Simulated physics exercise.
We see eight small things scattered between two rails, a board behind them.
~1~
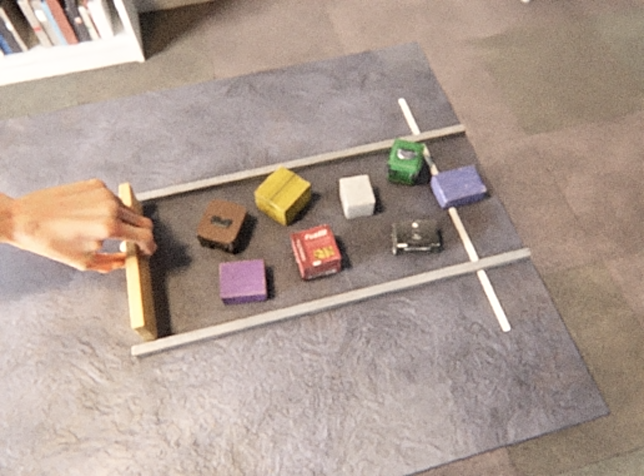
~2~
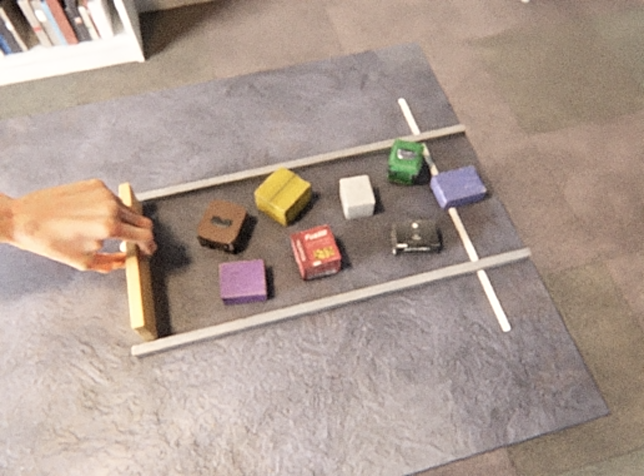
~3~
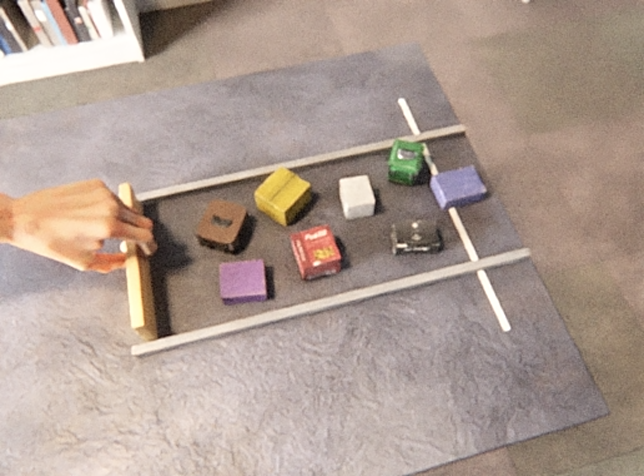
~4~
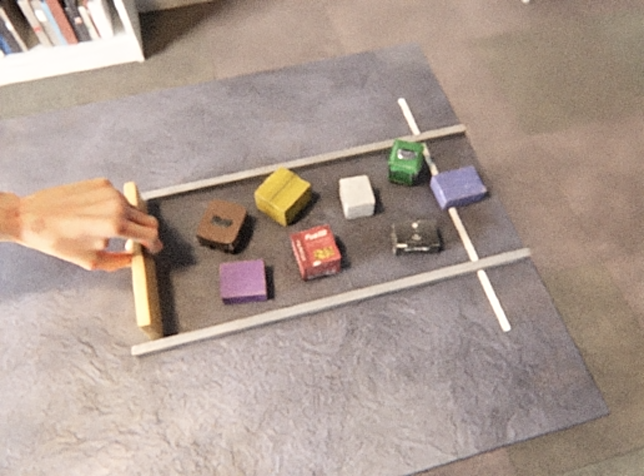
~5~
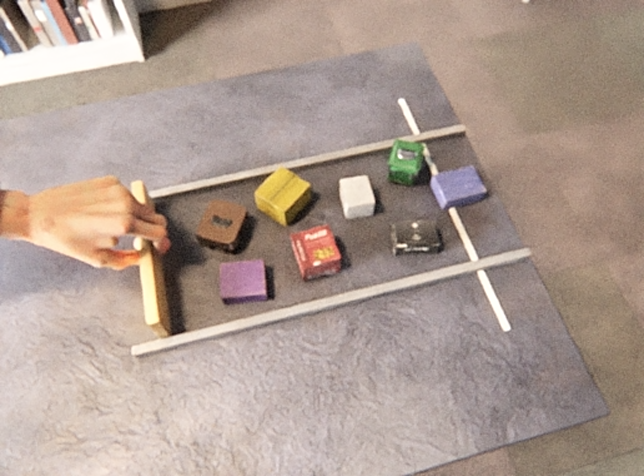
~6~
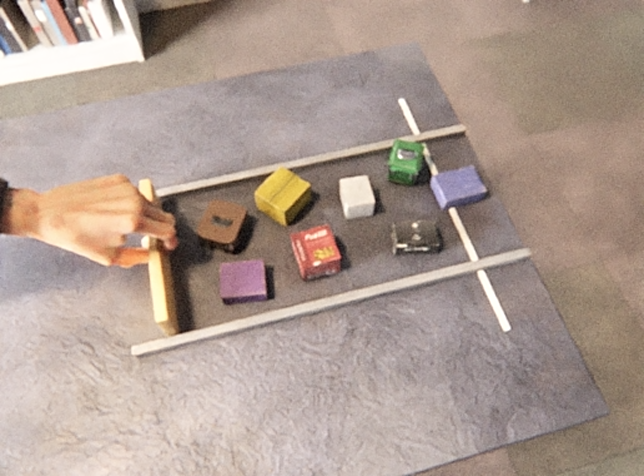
A hand sliding a wooden board slightly to the right between two rails, with eight small scattered objects staying still.
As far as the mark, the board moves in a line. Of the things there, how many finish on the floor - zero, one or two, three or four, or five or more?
Five or more finish on the floor.
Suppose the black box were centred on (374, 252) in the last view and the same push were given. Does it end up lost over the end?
I reckon it falls away.
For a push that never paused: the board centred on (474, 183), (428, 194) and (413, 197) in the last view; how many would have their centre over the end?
Counts: 6, 3, 3.
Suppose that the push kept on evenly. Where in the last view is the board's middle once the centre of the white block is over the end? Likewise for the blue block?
The middle would be close to (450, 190) and then close to (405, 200).
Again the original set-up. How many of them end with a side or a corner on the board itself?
Number: 2.
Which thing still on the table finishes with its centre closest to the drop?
The white block finishes closest.
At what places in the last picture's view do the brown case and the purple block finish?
Listed as asked: First (455, 168), and then (483, 222).
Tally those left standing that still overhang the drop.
Looks like 1 of them.
A little later, none off yet; blue block at rest near (458, 188); green case at rest near (405, 163); black box at rest near (415, 238).
When it is over, the number that fall off is five or more; down, yellow box, red box, black box, green case and blue block.
